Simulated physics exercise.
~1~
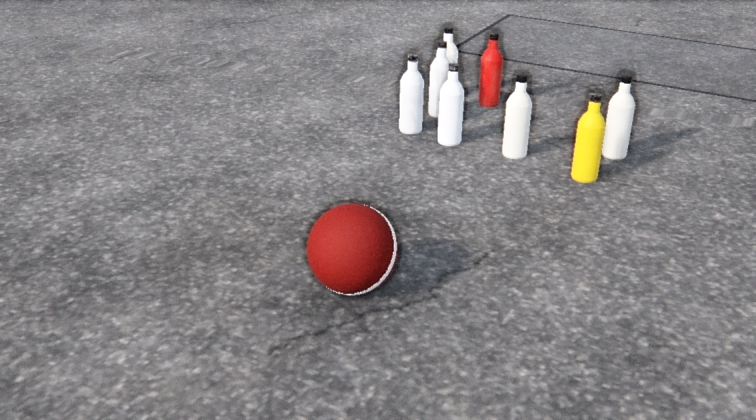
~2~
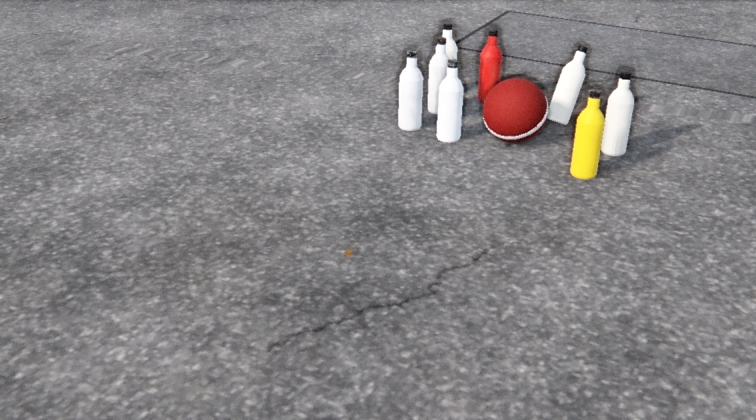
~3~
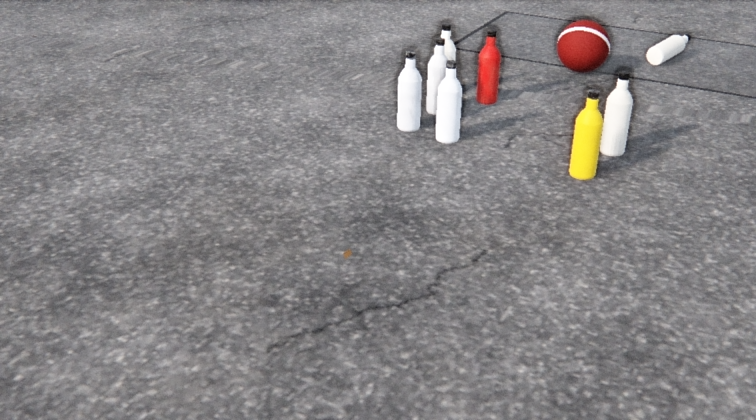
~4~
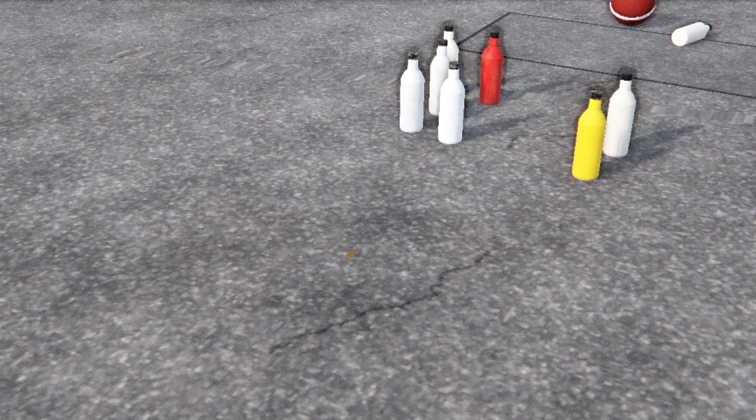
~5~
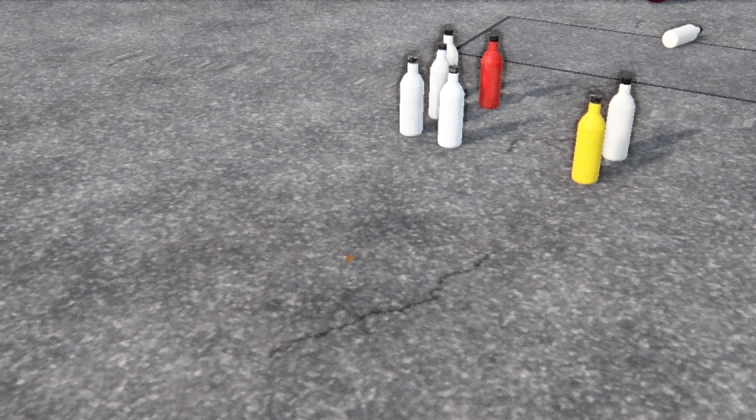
A red ball rolled up and to the right into a group of mostly white bottles, knocking one white bottle over beyond the others, then rolled away out of sight while the rest, including the red and yellow ones, stayed standing.
